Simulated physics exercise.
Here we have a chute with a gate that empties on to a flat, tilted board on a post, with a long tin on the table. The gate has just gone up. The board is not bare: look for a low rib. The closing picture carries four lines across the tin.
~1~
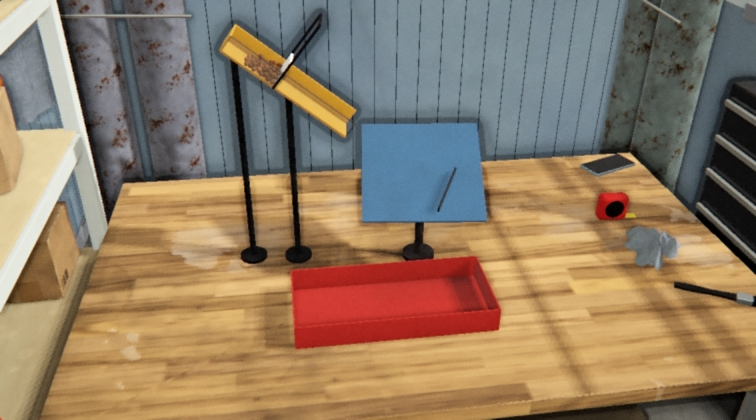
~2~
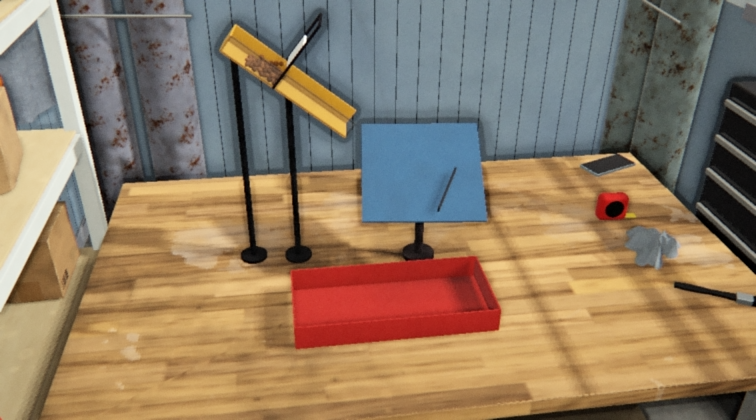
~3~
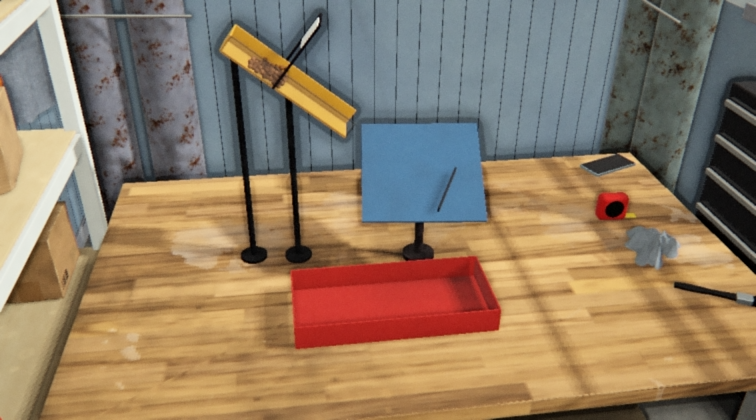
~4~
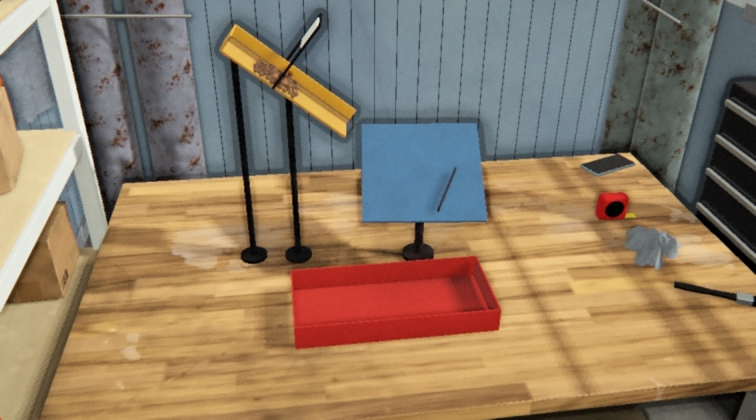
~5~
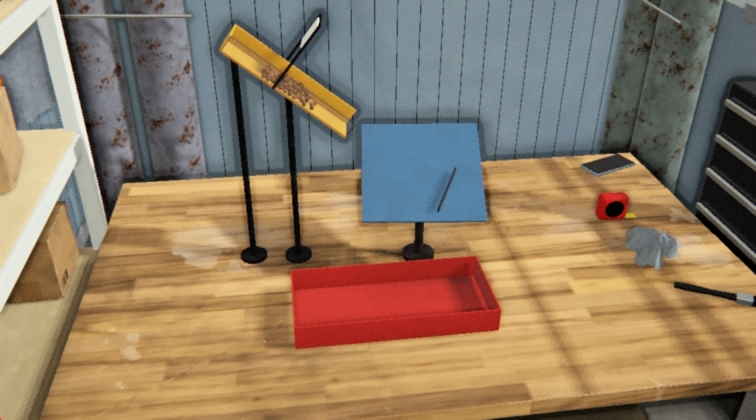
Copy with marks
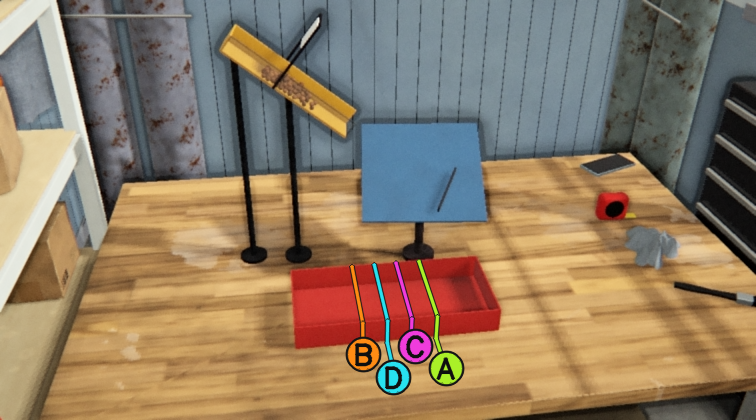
To begin with, a clump of small brown pieces sits near the top of a sloping yellow chute, beside a dark upright gate, above a tilted blue board and an empty red tin on a wooden table. Then the pieces slide down the chute to the right, spreading out past the gate.
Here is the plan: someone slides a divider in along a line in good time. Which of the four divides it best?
Use line A.
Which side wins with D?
The right side.
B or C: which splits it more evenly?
Line C.
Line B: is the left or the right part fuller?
More lands on the right.
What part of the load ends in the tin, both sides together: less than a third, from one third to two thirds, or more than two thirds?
About that: More than two thirds.
On the marked copy, line A crosses the front rim at (437, 315); line B crosses the front rim at (362, 322); line C crosses the front rim at (411, 318); line D crosses the front rim at (387, 320).
With A, of what is caught, roughly half on the left of the divider, roughly half on the right.
With B, of what is caught, not one piece on the left of the divider, every piece on the right.
With C, of what is caught, about a tenth on the left of the divider, the larger part on the right.
With D, of what is caught, about a tenth on the left of the divider, almost all on the right.
